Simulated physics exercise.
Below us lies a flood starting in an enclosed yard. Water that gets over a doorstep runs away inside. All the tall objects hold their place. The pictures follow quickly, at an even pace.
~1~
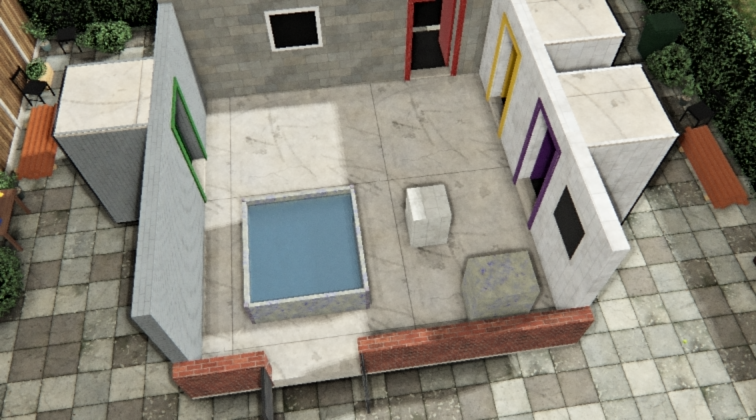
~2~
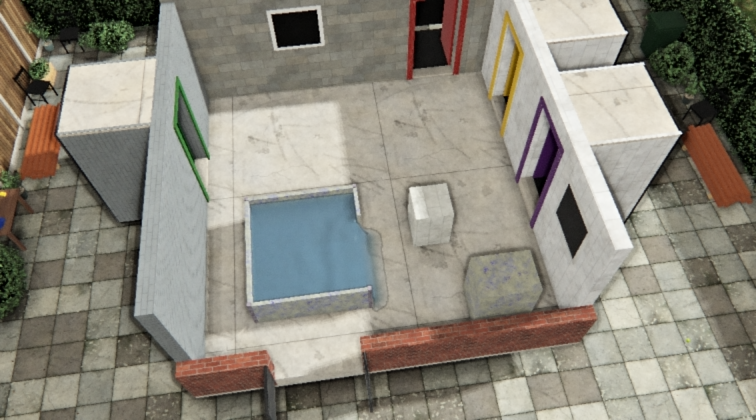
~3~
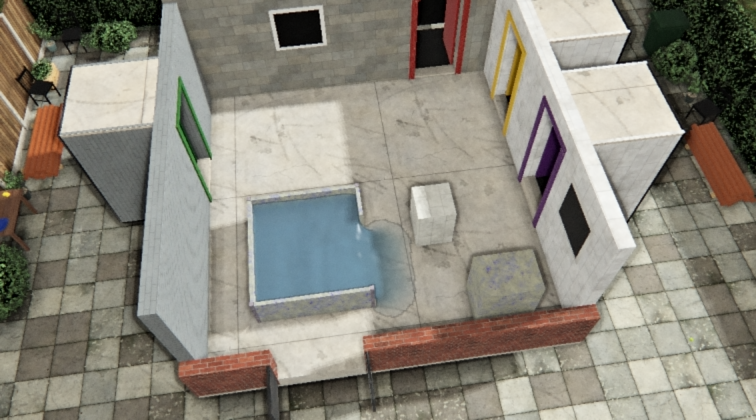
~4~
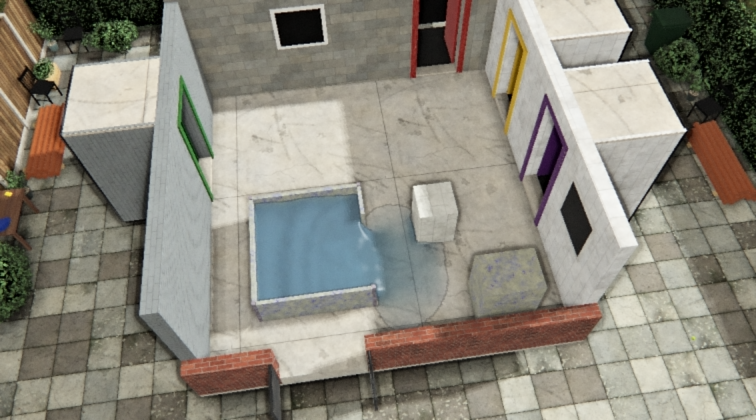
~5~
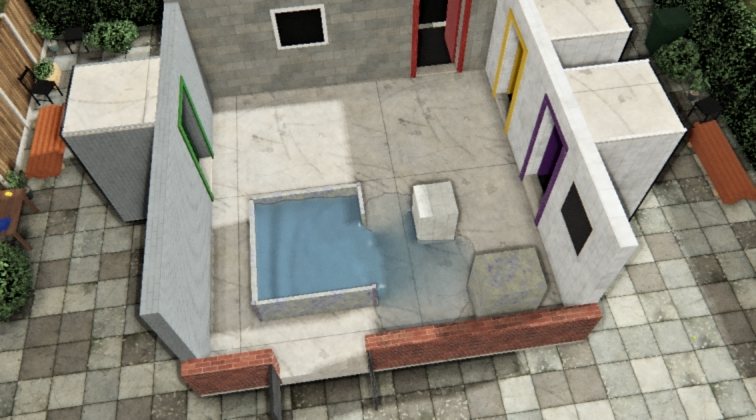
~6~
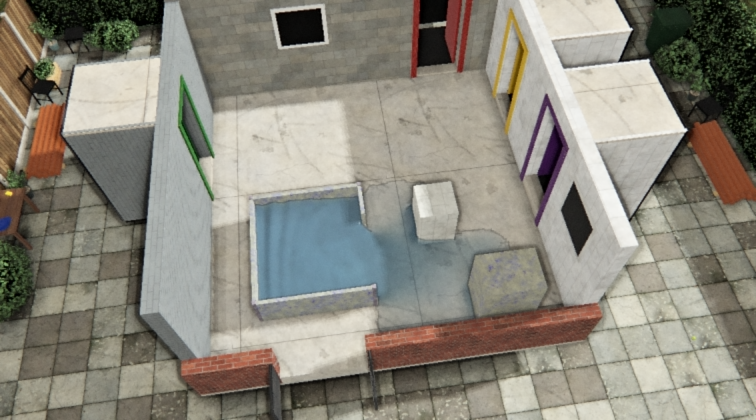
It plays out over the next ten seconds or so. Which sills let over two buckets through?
One by one: The yellow door holds within the limit; the purple door holds within the limit; the red door floods; the green door holds within the limit.
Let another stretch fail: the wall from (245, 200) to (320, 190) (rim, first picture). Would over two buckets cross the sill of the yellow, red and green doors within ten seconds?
In short: The yellow one takes more, the red one takes more, the green one lets more in.
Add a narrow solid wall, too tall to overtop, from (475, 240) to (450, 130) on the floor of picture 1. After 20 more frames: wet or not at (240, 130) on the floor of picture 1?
There: Dry.
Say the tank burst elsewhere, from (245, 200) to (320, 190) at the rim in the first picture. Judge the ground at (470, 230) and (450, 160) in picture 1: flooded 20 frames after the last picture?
In turn: Not flooded, free of water.
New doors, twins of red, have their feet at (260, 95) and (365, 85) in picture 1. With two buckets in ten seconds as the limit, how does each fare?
In turn: Holds, floods.
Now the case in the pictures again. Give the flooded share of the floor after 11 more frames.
I make it 40 per cent.
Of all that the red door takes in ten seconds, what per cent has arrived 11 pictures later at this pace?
Close to 0 %.
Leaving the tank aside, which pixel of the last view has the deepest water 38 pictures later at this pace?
At about (478, 88).
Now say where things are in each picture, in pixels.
In the first picture, the open tank at (303, 245) is whole and still.
In the second picture, the front is at (371, 232), out from the gap at (363, 263).
In the third picture, water pours out at (366, 264) and has run to (396, 229).
In the fourth picture, the front is at (408, 212), out from the gap at (367, 263).
In the fifth picture, water pours out at (367, 263) and has run to (470, 248).
In the sixth picture, the front is at (503, 243), out from the gap at (368, 263).
A moment on, water covers 25 % of the floor; the yellow door not reached, the purple door wet at the sill, nothing in, the red door not reached, the green door not reached.
Next, water covers 40 % of the floor; the yellow door not reached, the purple door wet at the sill, nothing in, the red door not reached, the green door not reached.
Then, water covers 65 % of the floor; the yellow door wet at the sill, nothing in, the purple door wet at the sill, nothing in, the red door wet at the sill, nothing in, the green door not reached.
Later, water covers 75 % of the floor; the yellow door wet at the sill, nothing in, the purple door wet at the sill, nothing in, the red door far over two buckets in, the green door not reached.
In the end, water covers 95 % of the floor; the yellow door wet at the sill, nothing in, the purple door wet at the sill, nothing in, the red door far over two buckets in, the green door under two buckets in.
